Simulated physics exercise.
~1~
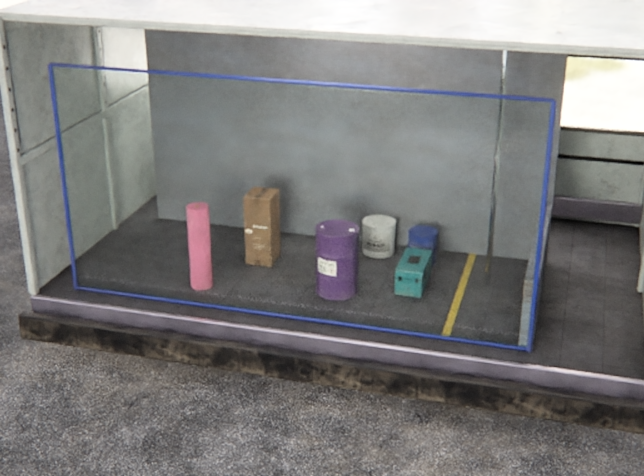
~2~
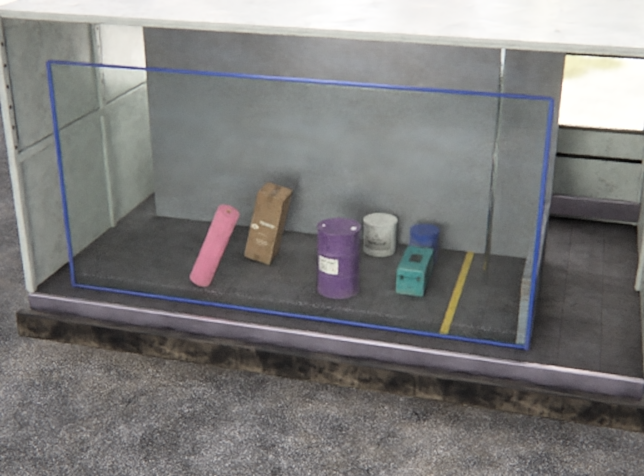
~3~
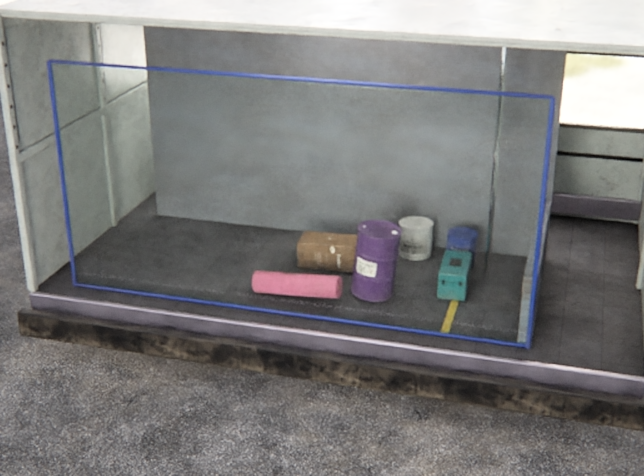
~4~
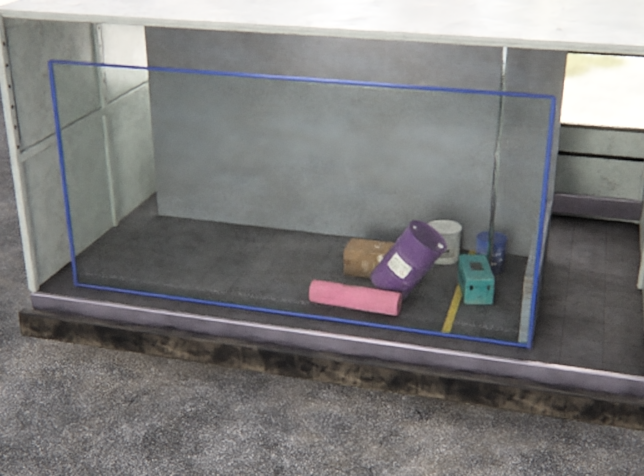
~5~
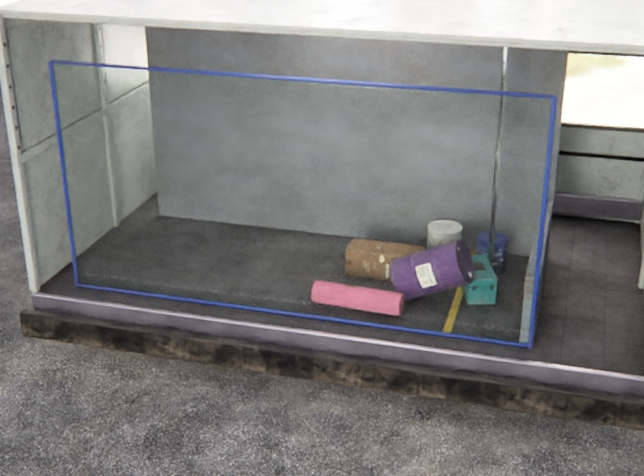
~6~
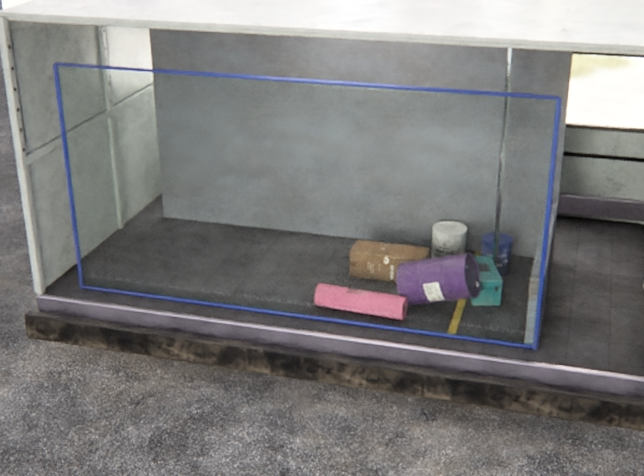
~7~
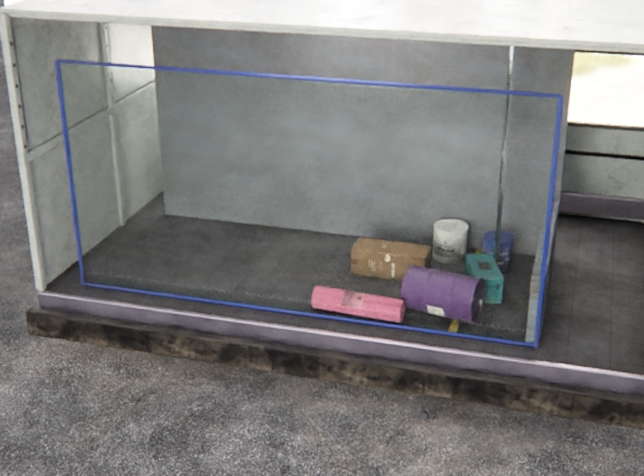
At the start, a pink roll, a brown tall box, a purple drum and a white bucket stand upright in an open-fronted bay, with a teal toolbox and a blue bucket near a yellow floor line. The roll and the box lean to the right, then topple onto their sides as everything slides right. The purple drum stays upright at first, then tips over and falls against the teal toolbox, later shifting toward the front. At the end, the blue bucket and toolbox rest past the line, while the white bucket, drum, box and roll stop short of it.
